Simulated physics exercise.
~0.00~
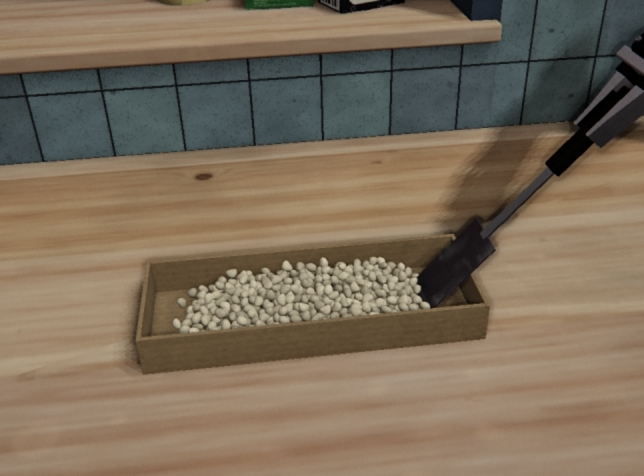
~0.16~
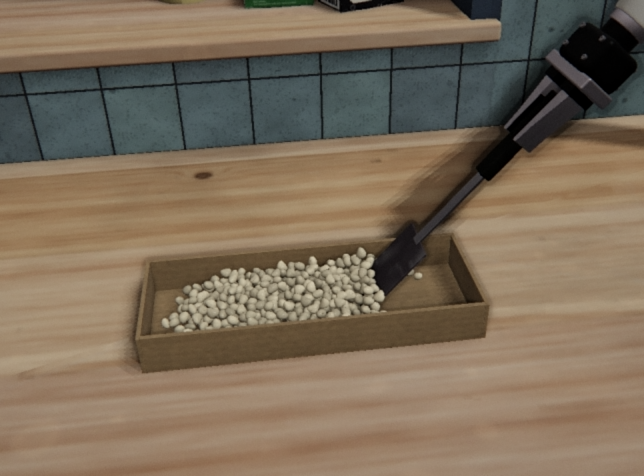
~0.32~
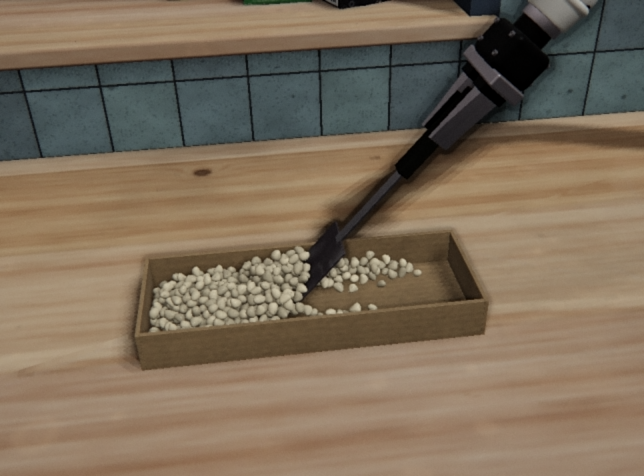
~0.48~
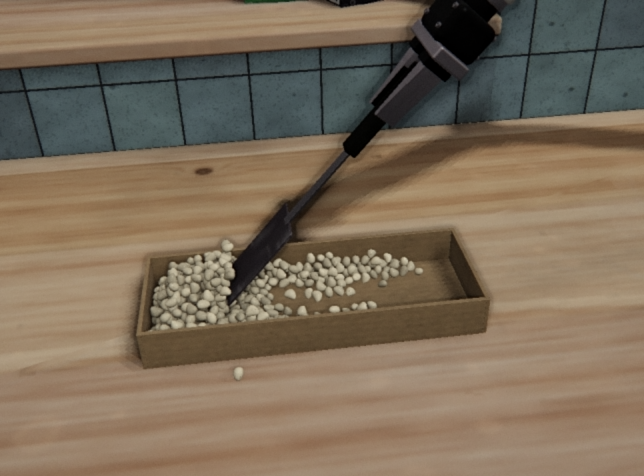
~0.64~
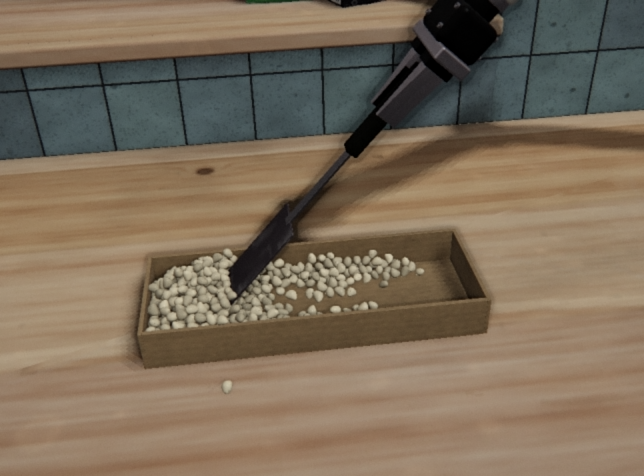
Robot arm pushing pale dried beans leftward with a dark paddle, heaping them at the tray's end, one landing on the table.
